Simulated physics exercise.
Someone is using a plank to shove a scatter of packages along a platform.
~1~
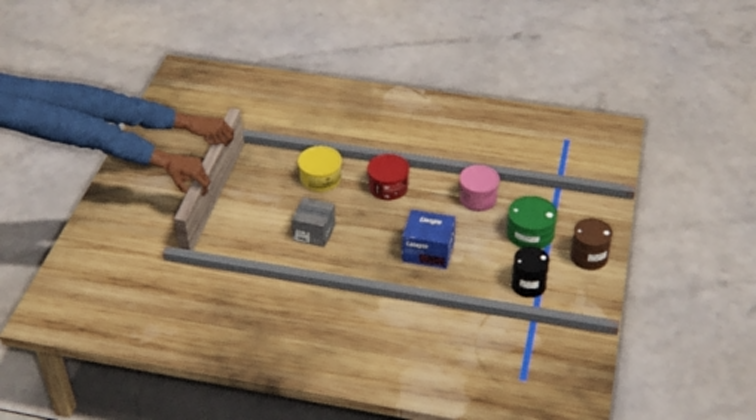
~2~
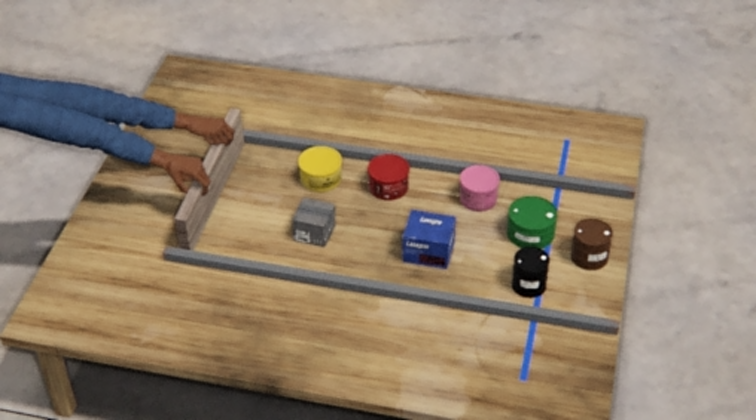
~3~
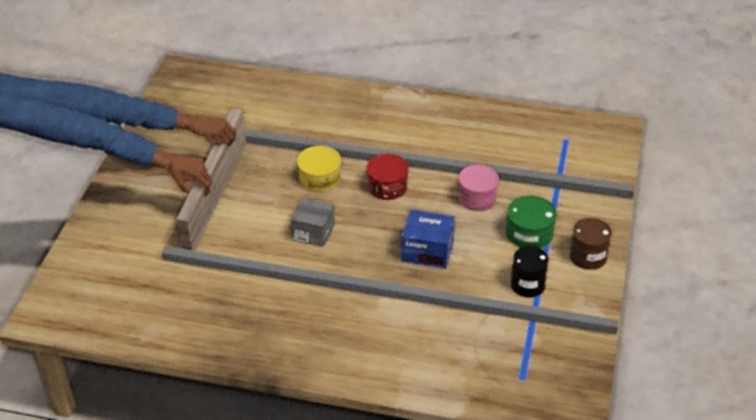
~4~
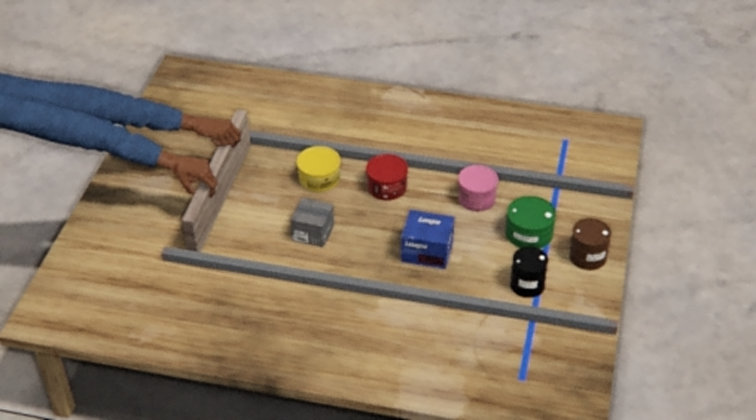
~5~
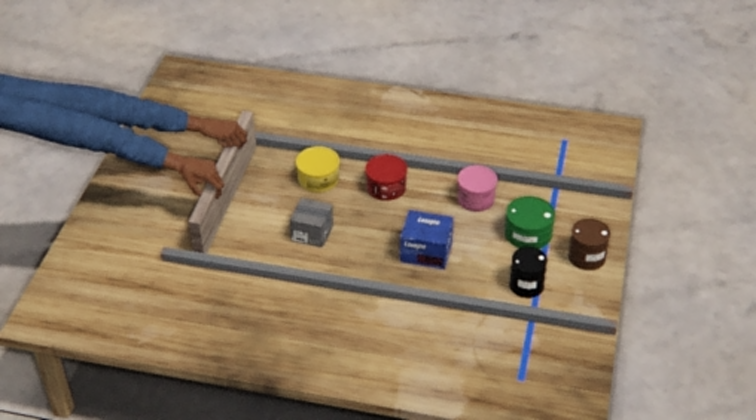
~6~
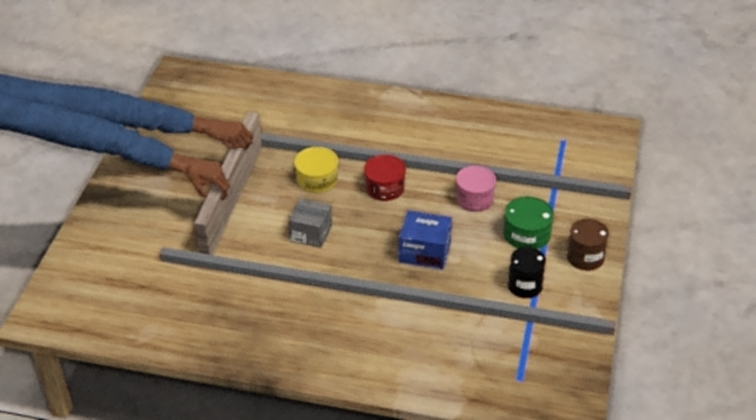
Two blue-sleeved arms reach in from the left, hands gripping a plank on a wooden table above a grey concrete floor, seen from high up. Between two grey rails sit yellow, red and pink tubs, a grey parcel and a blue box, with green, black and brown canisters near a blue line at right. The hands slide the plank slightly rightward, not touching the packages, which stay put.
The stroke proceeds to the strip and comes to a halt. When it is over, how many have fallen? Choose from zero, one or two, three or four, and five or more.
When it is over, one or two have fallen.
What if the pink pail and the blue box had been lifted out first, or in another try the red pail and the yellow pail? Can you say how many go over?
0, then 1.
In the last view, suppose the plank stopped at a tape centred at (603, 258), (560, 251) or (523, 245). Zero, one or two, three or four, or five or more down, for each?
Taking the places in the order asked: More than four, then three or four, then one to two.
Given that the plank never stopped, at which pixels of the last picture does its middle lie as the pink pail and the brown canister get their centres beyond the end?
I reckon its middle sits around (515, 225) and then around (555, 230).
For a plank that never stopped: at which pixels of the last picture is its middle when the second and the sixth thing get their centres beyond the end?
At (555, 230) for the second, at (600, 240) for the sixth.
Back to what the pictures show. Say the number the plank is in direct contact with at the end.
At rest, 3 are in contact.
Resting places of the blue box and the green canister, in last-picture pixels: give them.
Blue box at about (600, 268), green canister at about (570, 235).
Soon after, none off yet; brown canister at rest near (588, 245); black canister at rest near (527, 273); green canister at rest near (528, 223).
In the end, the number that fall off is one or two; gone, pink pail.
